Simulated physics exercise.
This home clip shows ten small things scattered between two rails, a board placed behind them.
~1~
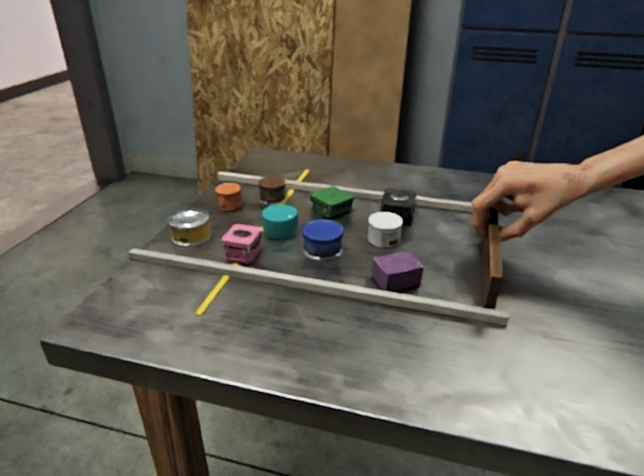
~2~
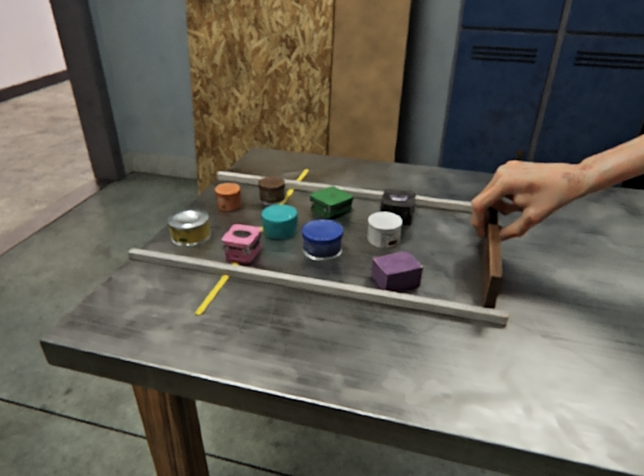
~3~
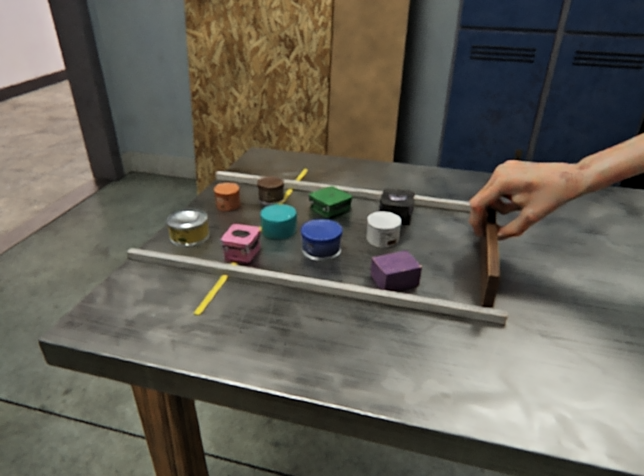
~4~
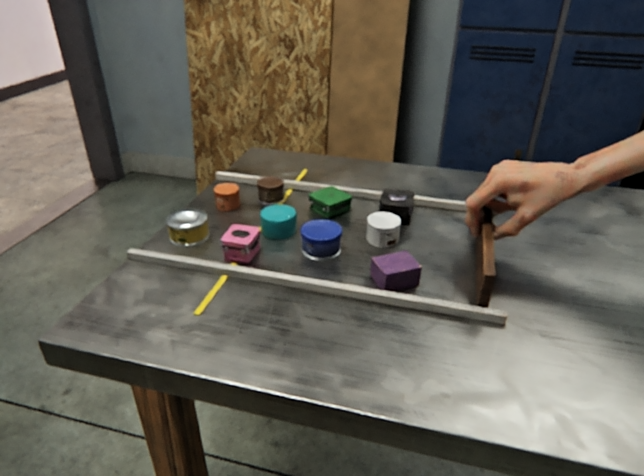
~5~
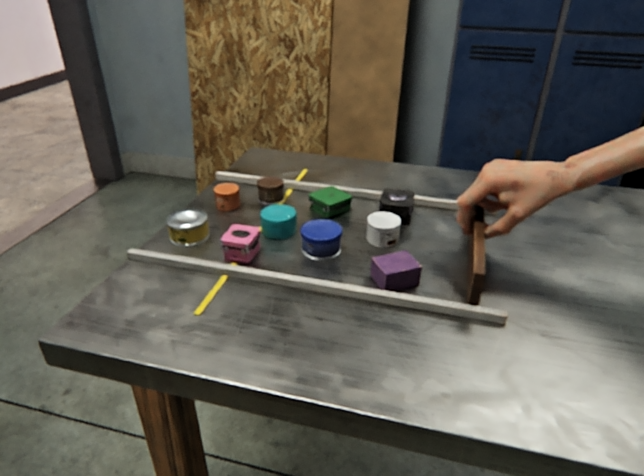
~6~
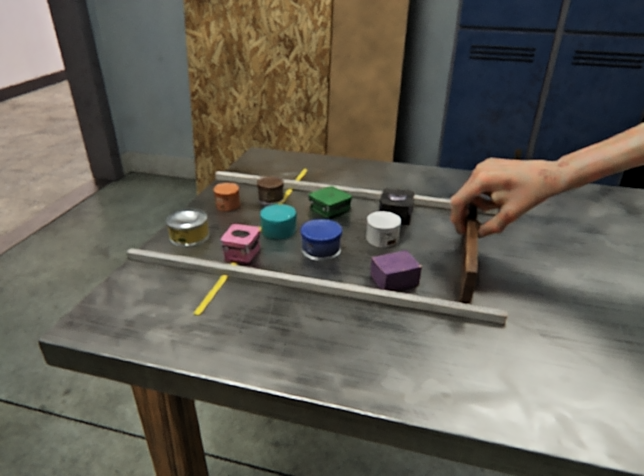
A hand slid an upright brown board a short way left between two pale rails on a grey table, while the small colourful tubs, tins and blocks in front of it stayed still.
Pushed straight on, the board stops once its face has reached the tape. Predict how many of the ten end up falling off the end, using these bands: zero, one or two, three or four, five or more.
Pretty sure the pieces that leave the surface number zero this time.
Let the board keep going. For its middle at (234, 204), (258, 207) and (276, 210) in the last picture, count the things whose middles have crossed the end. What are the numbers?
3, 0 and 0.
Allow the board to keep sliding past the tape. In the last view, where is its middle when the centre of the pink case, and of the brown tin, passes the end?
The middle is at (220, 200) when it's the pink case, and at (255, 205) when it's the brown tin.
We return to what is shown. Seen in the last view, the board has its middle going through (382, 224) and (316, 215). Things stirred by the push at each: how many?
I count 3 first and 7 after.
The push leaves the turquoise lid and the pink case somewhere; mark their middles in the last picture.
Final positions - turquoise lid around (219, 212), pink case around (194, 237).
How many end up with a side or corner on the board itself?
Looks like 4 of them, all told.
Soon after, none off yet; yellow pot at rest near (188, 227); orange tub at rest near (227, 197); brown tin at rest near (271, 191).
After that, none off yet; yellow pot at rest near (188, 227); orange tub at rest near (227, 197); brown tin moving near (267, 190).
In the end, the number that fall off is zero.
